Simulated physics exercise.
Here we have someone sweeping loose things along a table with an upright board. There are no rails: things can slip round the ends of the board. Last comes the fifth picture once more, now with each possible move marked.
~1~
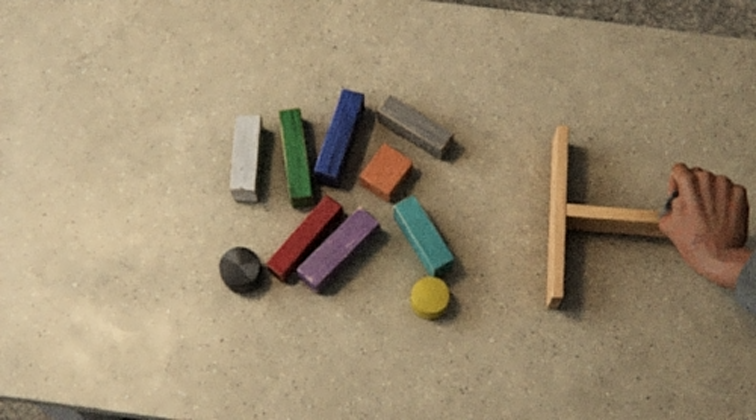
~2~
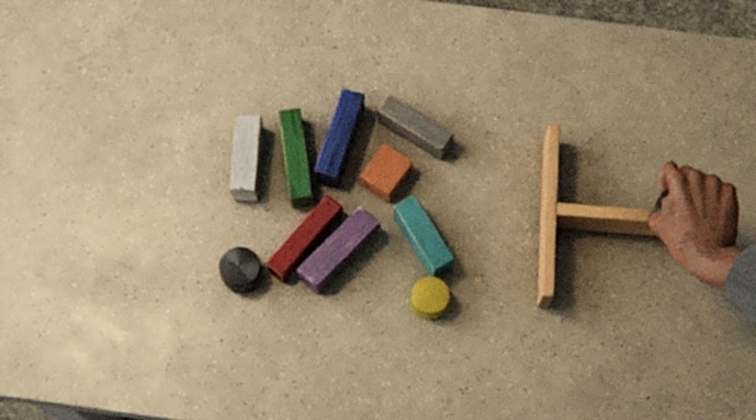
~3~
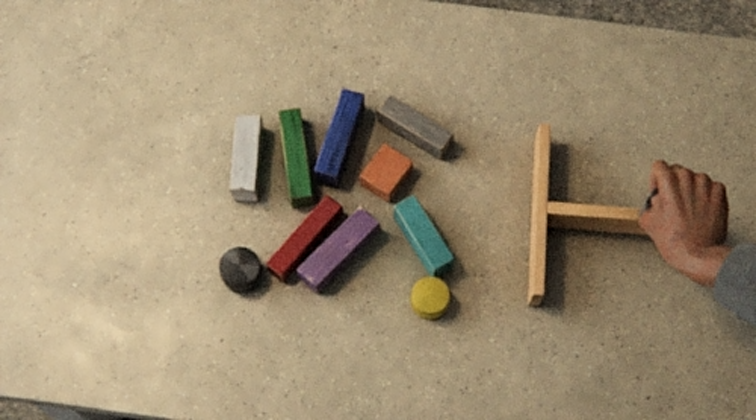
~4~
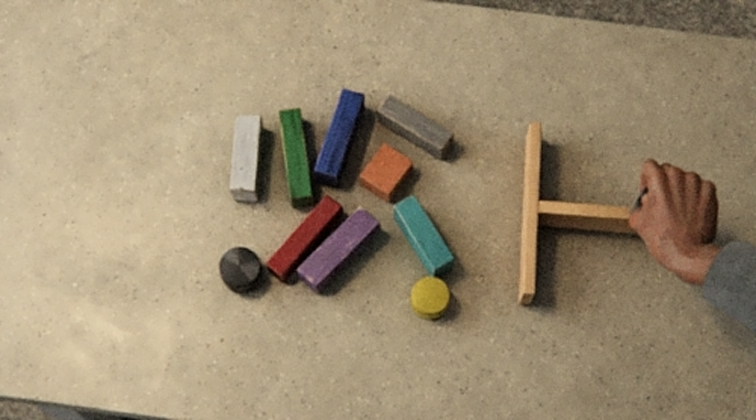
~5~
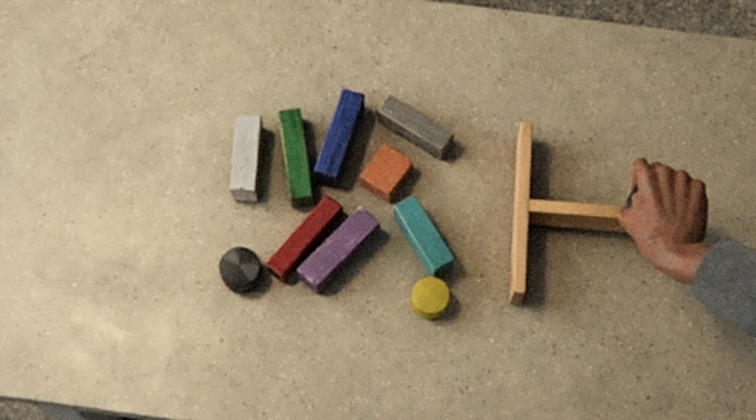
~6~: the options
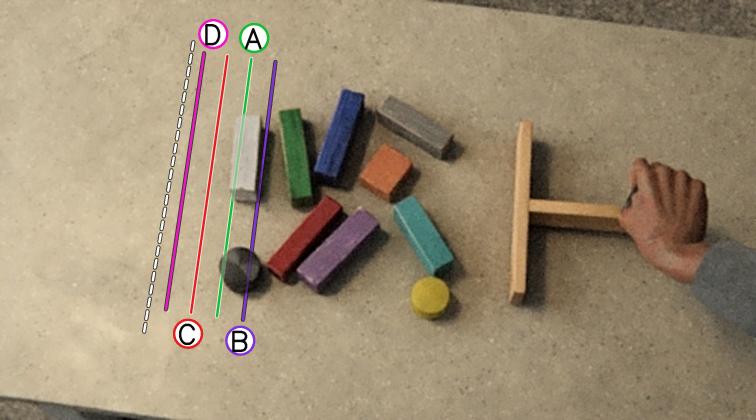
In the video, a hand holding a wooden T-shaped pusher slides it slowly leftward across a table toward a scattered group of colored bars, an orange block, and black and yellow round pieces, which all stay still.
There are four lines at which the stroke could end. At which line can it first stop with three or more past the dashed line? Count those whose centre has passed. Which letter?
At least to A.
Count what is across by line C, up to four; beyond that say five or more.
It has five or more across.
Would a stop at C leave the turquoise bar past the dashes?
No.
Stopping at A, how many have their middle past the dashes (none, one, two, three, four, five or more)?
It has three across.
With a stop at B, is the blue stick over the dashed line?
No.
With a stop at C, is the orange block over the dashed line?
No.
On the marked copy, A at (235, 182); B at (260, 185); C at (210, 179); D at (186, 176); the dashed line at (170, 178).
Following A. Soon after the start, board (419, 191); white bar (247, 159); black tin (241, 270); none across.
Later, board (315, 178); white bar (205, 141); black tin (208, 267); none across.
In the end, board (236, 168); white bar (133, 126); black tin (128, 260); three across.
As for the rest, B gets only one across; C gets five across, but is farther than needed; D gets seven across, but is farther than needed.
